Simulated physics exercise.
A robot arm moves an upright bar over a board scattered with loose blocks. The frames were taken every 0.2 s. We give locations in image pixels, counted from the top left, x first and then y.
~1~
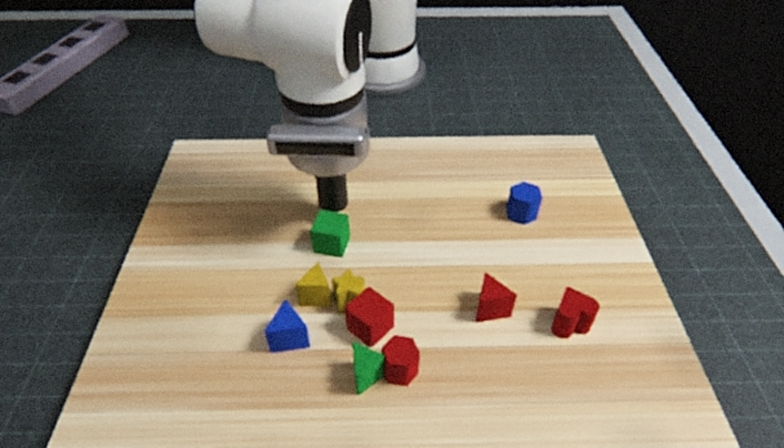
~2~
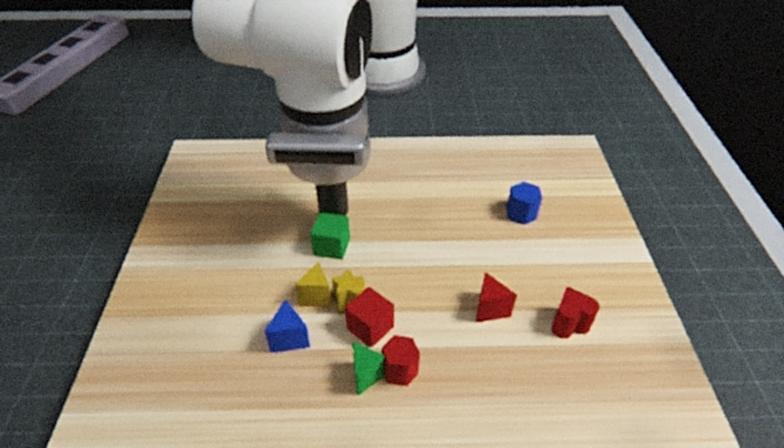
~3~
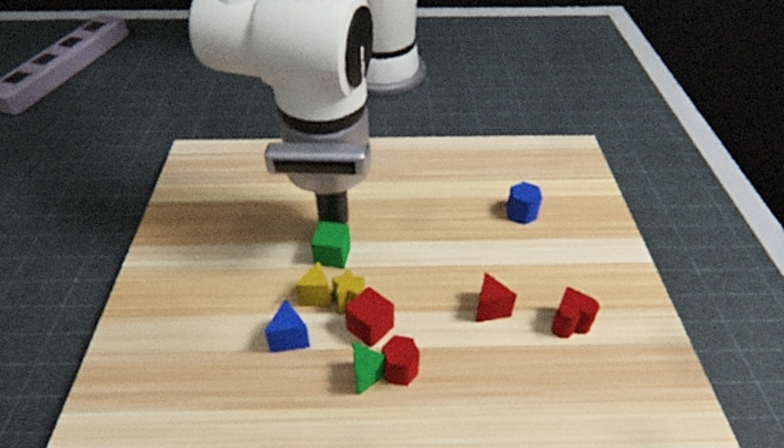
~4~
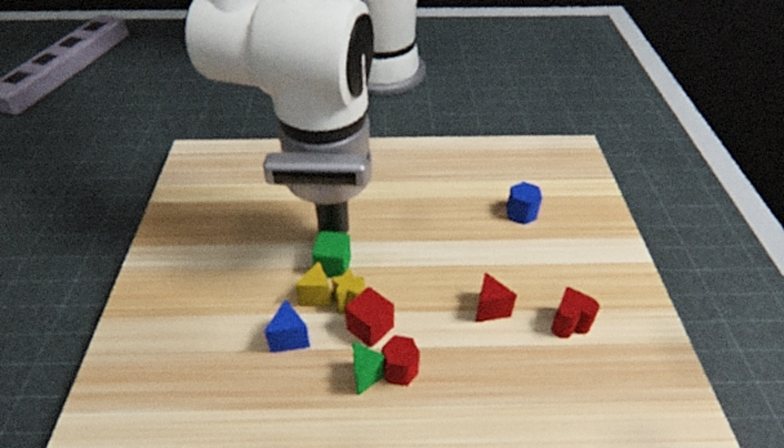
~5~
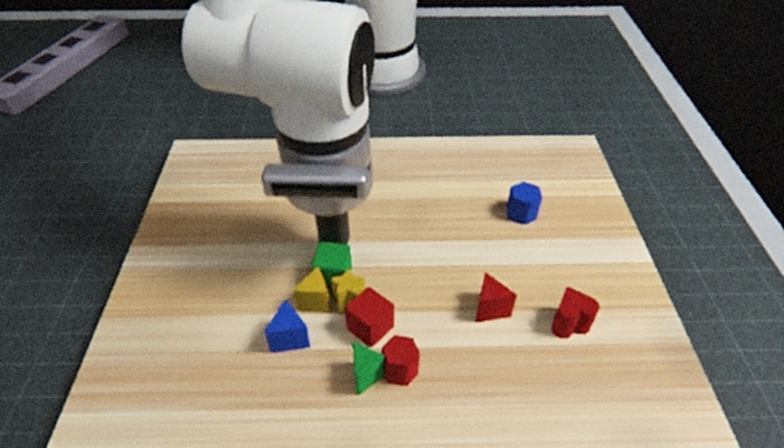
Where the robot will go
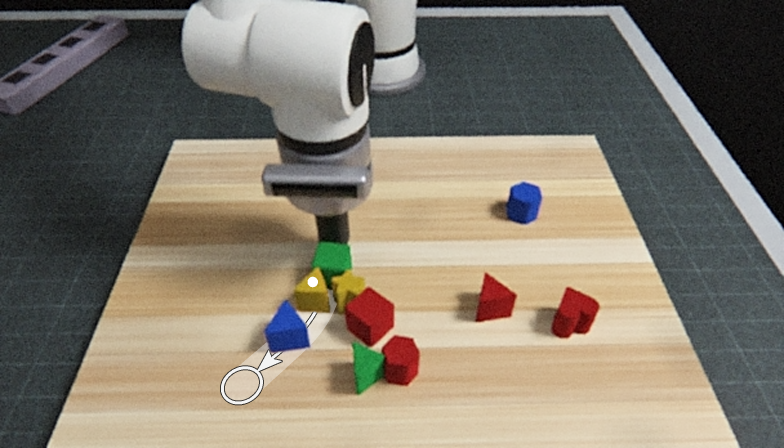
On a wooden board scattered with colored blocks, a robot arm's upright bar pushes a green cube slowly toward the viewer, closing the short gap to two yellow blocks and nudging the yellow triangular one slightly.
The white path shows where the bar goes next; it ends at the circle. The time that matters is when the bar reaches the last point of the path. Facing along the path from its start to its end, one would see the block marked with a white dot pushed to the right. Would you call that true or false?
This is false.
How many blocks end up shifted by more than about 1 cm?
Blocks displaced: At least 3.
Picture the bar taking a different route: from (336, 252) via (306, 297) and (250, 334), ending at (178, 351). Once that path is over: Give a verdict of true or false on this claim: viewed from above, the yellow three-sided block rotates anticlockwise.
That claim is false.
The line goes from (336, 252) by way of (322, 296) and (292, 341) to (242, 385); the dot is on the yellow three-sided block.
On the path given first. One third of the way, bar (321, 284); blue three-sided block (280, 325); yellow three-sided block (310, 327), turned 60° clockwise; green square block (319, 302); yellow star-shaped block (353, 304), turned 50° anticlockwise; red square block (384, 316).
Two thirds of the way, bar (288, 330); blue three-sided block (258, 341); yellow three-sided block (314, 374), turned 15° clockwise; green square block (302, 348), turned 45° anticlockwise; yellow star-shaped block (353, 304), turned 50° anticlockwise; red square block (384, 316).
At the end, bar (238, 374); blue three-sided block (206, 388); yellow three-sided block (316, 377); green square block (300, 353), turned 55° anticlockwise; yellow star-shaped block (353, 304), turned 50° anticlockwise; red square block (384, 316).
